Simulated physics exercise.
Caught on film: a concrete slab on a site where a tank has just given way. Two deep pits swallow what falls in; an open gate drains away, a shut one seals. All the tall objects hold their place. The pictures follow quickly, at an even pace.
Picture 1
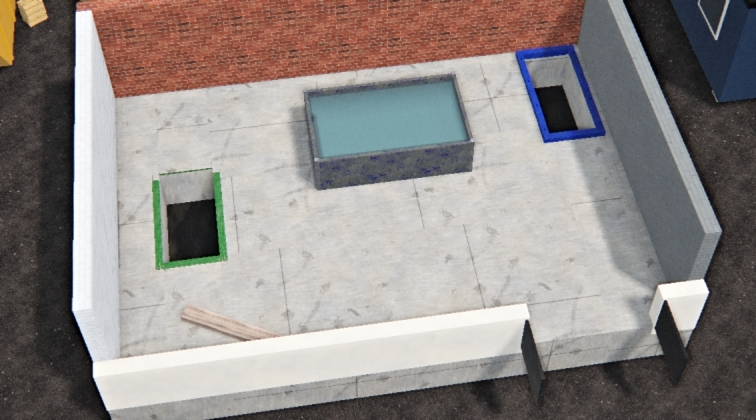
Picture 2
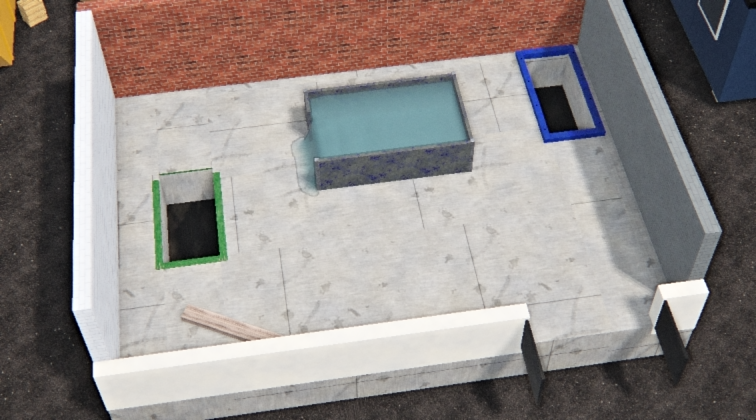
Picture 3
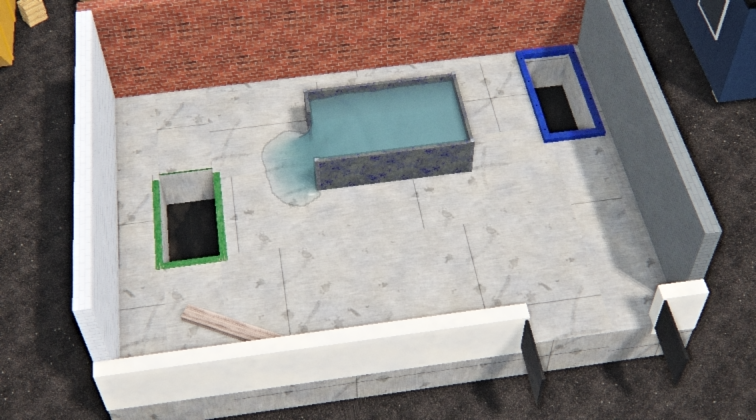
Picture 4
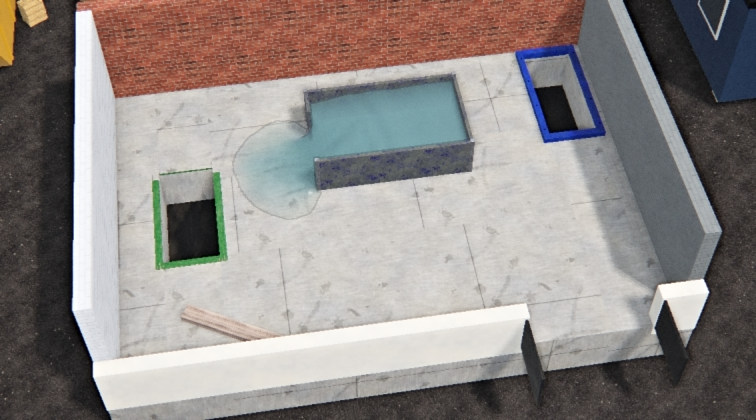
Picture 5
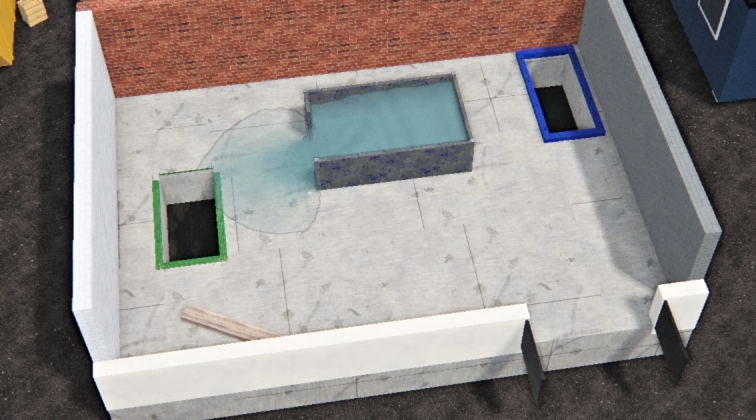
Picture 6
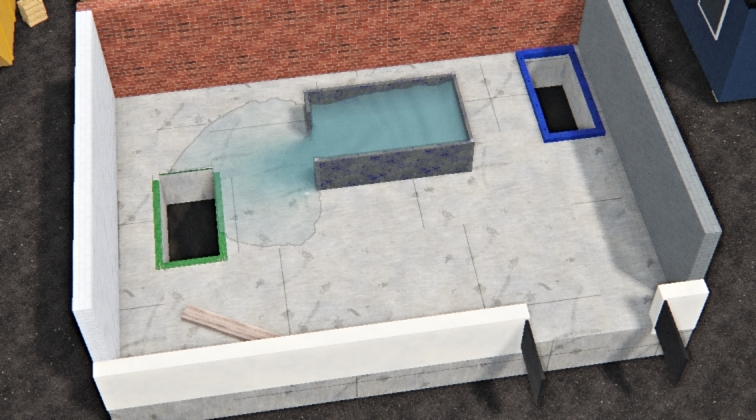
Water sits still in a rectangular tank on a concrete slab, then pours out through a gap at its left end. It fans across the floor in a widening, rounded sheet, spreading left and toward the brick wall, until it reaches the green-edged pit, while the blue-edged pit at right stays dry.
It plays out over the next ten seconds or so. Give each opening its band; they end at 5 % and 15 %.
One by one: The gate takes not even 5 %; the blue pit takes not even 5 %; the green pit takes above 15 %.
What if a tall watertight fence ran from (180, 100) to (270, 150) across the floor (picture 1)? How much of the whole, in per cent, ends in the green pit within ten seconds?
Roughly, in per cent: Green 65.
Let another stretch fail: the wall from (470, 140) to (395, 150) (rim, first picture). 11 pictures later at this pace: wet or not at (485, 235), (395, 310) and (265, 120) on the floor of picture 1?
One after the other: Wet, flooded, not flooded.
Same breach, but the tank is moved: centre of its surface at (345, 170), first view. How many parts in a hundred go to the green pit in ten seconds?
Roughly, in per cent: Green 75.
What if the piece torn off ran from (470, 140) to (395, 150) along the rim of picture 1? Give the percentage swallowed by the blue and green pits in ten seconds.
Per cent: Blue 0, green 10.
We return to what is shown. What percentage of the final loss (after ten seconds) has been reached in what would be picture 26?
About 55 per cent.
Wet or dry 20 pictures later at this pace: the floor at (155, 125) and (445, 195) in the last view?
In that order: Flooded, no water.
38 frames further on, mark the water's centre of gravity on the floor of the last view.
I would point to (290, 175).
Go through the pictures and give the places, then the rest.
In the first picture, the tank at (387, 119) is whole and still.
In the second picture, the front is at (312, 191), out from the gap at (316, 154).
In the third picture, the front is at (269, 147), out from the gap at (316, 156).
In the fourth picture, water pours out at (316, 156) and has run to (239, 161).
In the fifth picture, water pours out at (316, 157) and has run to (204, 168).
In the sixth picture, the front is at (175, 172), out from the gap at (316, 157).
A moment on, water covers 20 % of the floor; the gate 0 %, the blue pit 0 %, the green pit 9 %.
Next, water covers 25 % of the floor; the gate 0 %, the blue pit 0 %, the green pit 19 %.
Then, water covers 30 % of the floor; the gate 0 %, the blue pit 0 %, the green pit 32 %.
Later, water covers 45 % of the floor; the gate 0 %, the blue pit 0 %, the green pit 45 %.
In the end, water covers 60 % of the floor; the gate 0 %, the blue pit 0 %, the green pit 55 %.
